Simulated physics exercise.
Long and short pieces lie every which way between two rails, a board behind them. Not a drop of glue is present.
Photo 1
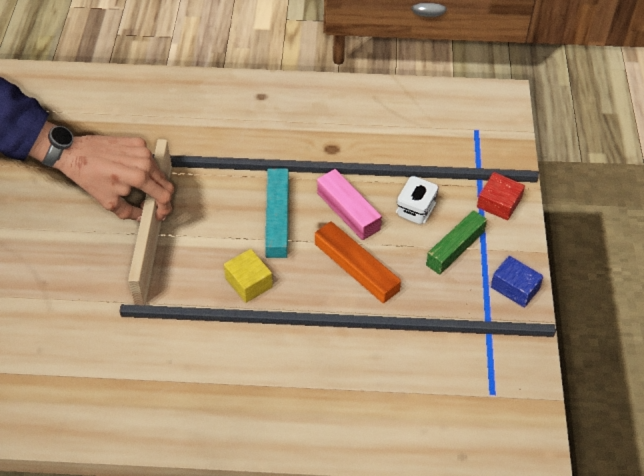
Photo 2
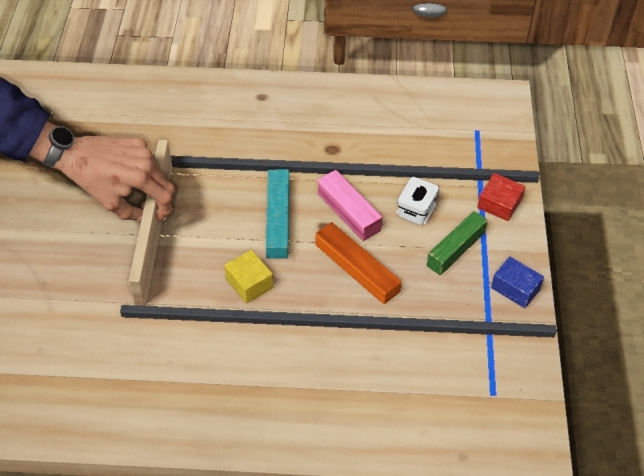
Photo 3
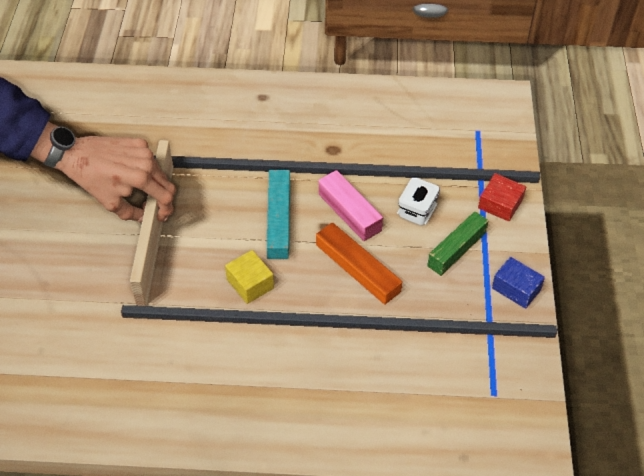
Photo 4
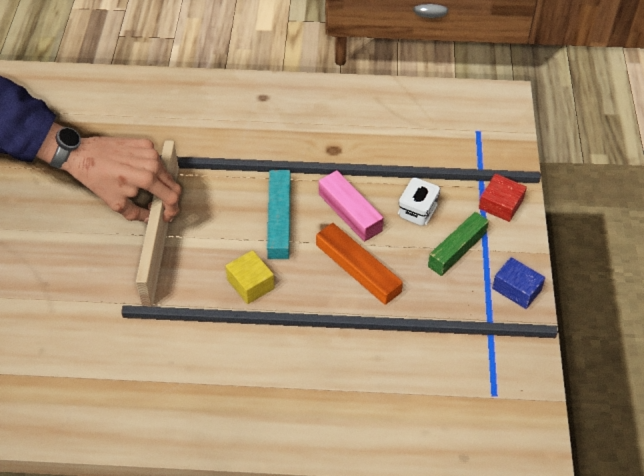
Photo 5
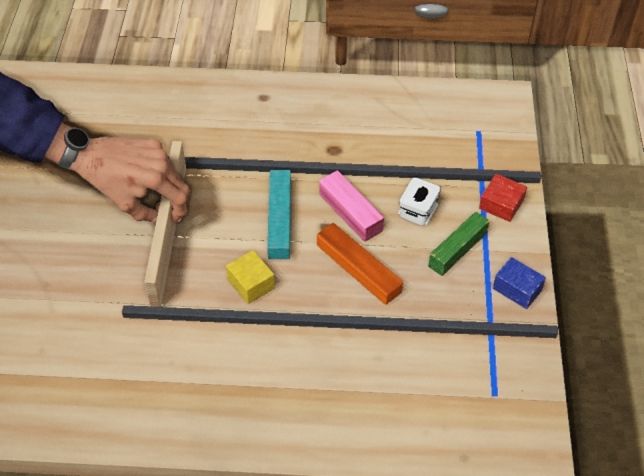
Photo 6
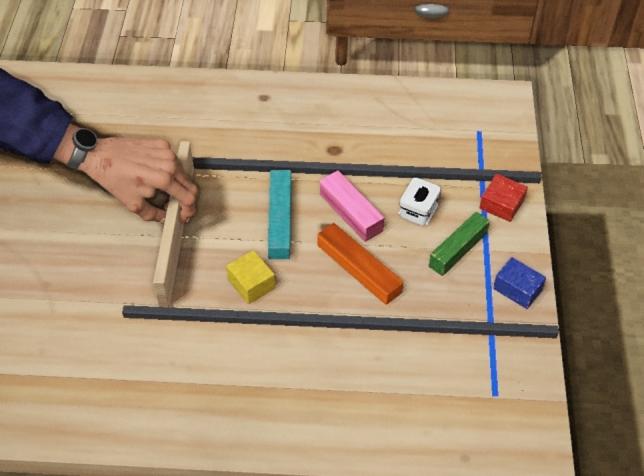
A hand slides a wooden board slightly right between two rails, behind scattered, unmoving colourful blocks.
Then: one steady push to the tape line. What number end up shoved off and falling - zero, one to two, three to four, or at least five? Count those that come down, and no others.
The count is three to four.
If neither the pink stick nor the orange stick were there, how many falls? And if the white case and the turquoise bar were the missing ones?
1 and 1.
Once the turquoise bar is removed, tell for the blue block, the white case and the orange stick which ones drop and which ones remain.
Blue block: Is gone; white case: Is still there; orange stick: Is still there.
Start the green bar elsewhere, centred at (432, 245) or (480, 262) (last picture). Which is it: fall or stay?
The green bar drops off; falls.
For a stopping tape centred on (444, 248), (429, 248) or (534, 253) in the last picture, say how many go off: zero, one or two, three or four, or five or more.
Counts for the three tries are zero, none at all and more than four.
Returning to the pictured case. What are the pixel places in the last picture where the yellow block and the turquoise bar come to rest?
The yellow block ends at (508, 298) and the turquoise bar at (496, 222).
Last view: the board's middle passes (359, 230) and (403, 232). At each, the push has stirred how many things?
I make it 5 at the first spot and 7 at the other.
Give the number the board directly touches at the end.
My count gives 2.
Soon after, none off yet; blue block at rest near (519, 283); red block at rest near (503, 198); green bar at rest near (460, 243).
Then, none off yet; blue block moving near (529, 286); red block moved about its own width near (541, 191); green bar moved about its own width near (518, 245).
At rest, the number that fall off is three or four; fallen, white case, green bar, red block and blue block.
